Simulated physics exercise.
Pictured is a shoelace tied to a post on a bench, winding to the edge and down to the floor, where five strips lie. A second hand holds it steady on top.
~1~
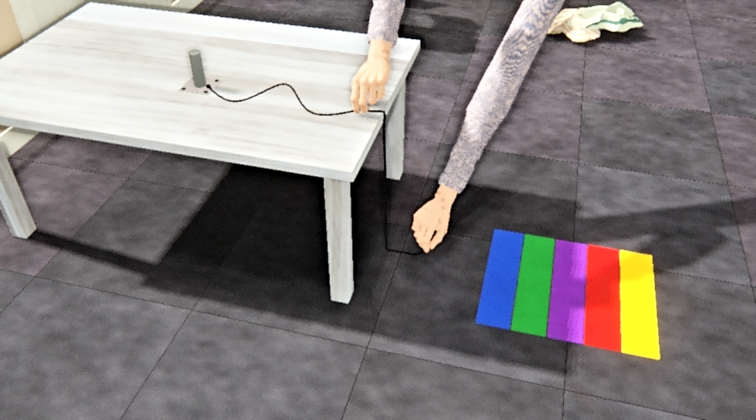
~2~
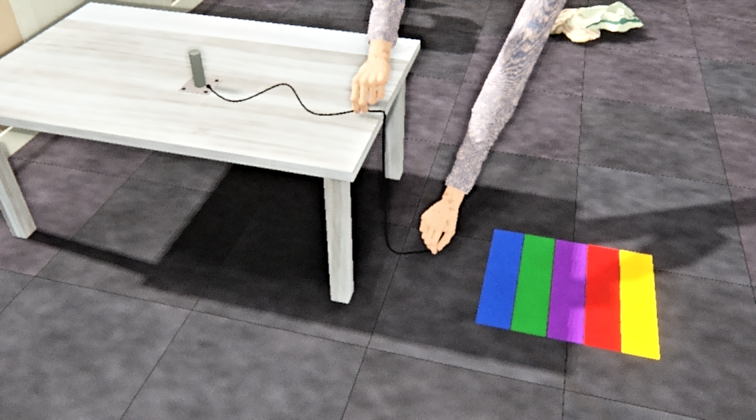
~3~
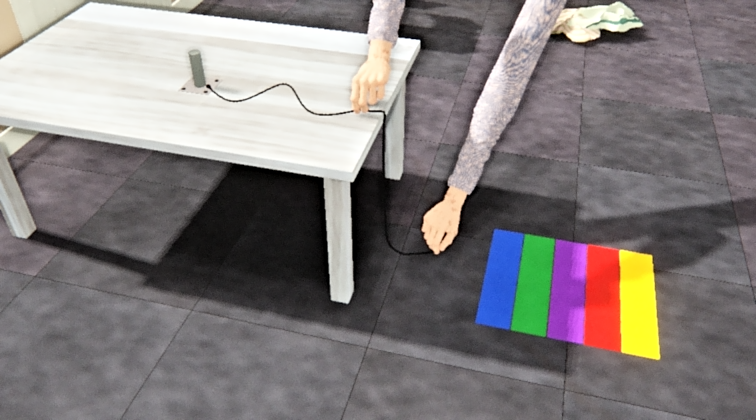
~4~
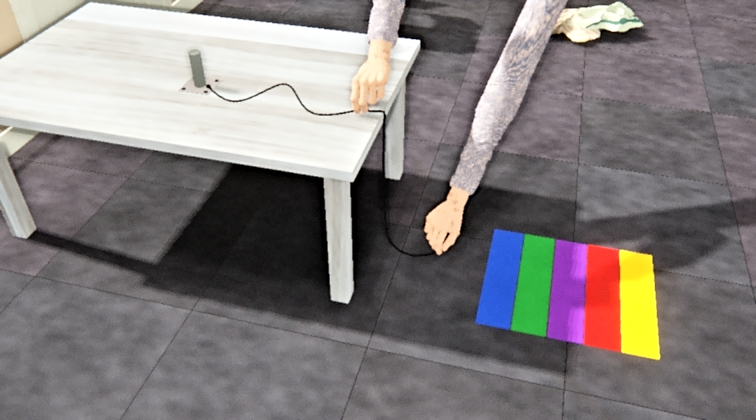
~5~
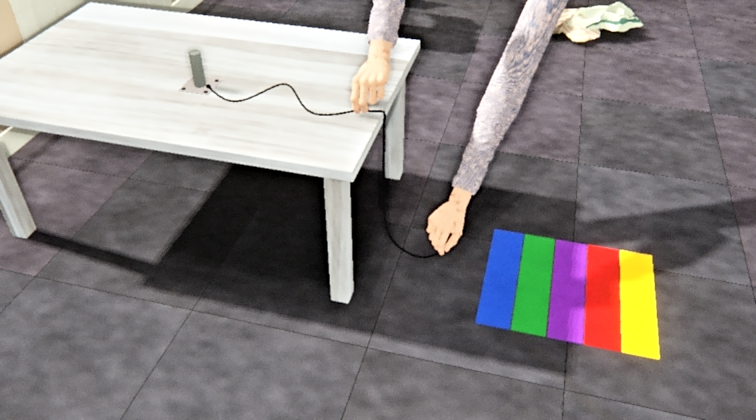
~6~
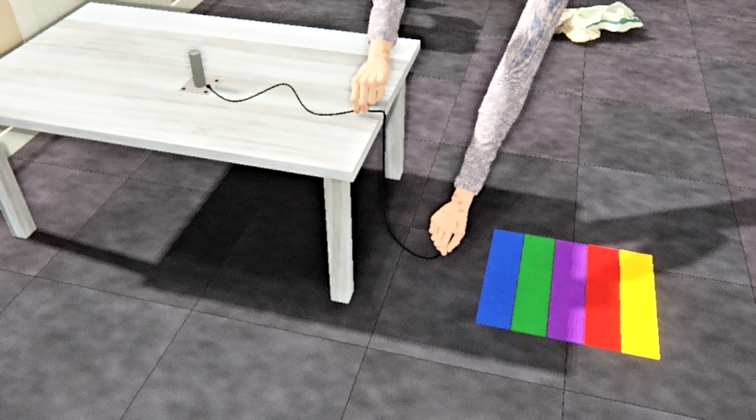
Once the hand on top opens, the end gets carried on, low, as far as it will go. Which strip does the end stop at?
The red one.
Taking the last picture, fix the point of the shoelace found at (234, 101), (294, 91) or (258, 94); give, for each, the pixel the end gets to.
Expect roughly (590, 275) for the first, (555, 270) for the second and (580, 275) for the third.
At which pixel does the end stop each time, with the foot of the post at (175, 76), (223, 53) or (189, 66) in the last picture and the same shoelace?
Around (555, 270), (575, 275) and (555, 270).
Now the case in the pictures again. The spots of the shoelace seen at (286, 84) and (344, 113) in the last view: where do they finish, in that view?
The first lands at (307, 99), while the second lands at (398, 127).
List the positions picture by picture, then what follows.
The first picture shows end (429, 248); blue (496, 307); green (530, 314); purple (566, 321); red (602, 328); yellow (640, 335).
The second picture shows end (437, 249); shoelace through (226, 100) (286, 84) (320, 115) (384, 126) (384, 184) (386, 240).
The third picture shows end (439, 249).
The fourth picture shows end (441, 250); shoelace through (226, 100) (286, 84) (320, 115) (384, 126) (384, 184) (389, 240).
The fifth picture shows end (444, 250).
The sixth picture shows end (446, 251); shoelace through (226, 100) (286, 84) (320, 115) (384, 126) (384, 184) (395, 238).
Soon after, end near (528, 265); over green.
Then, end near (574, 274); over purple.
At full stretch, end near (600, 278); over red. It gets as far as the red strip.
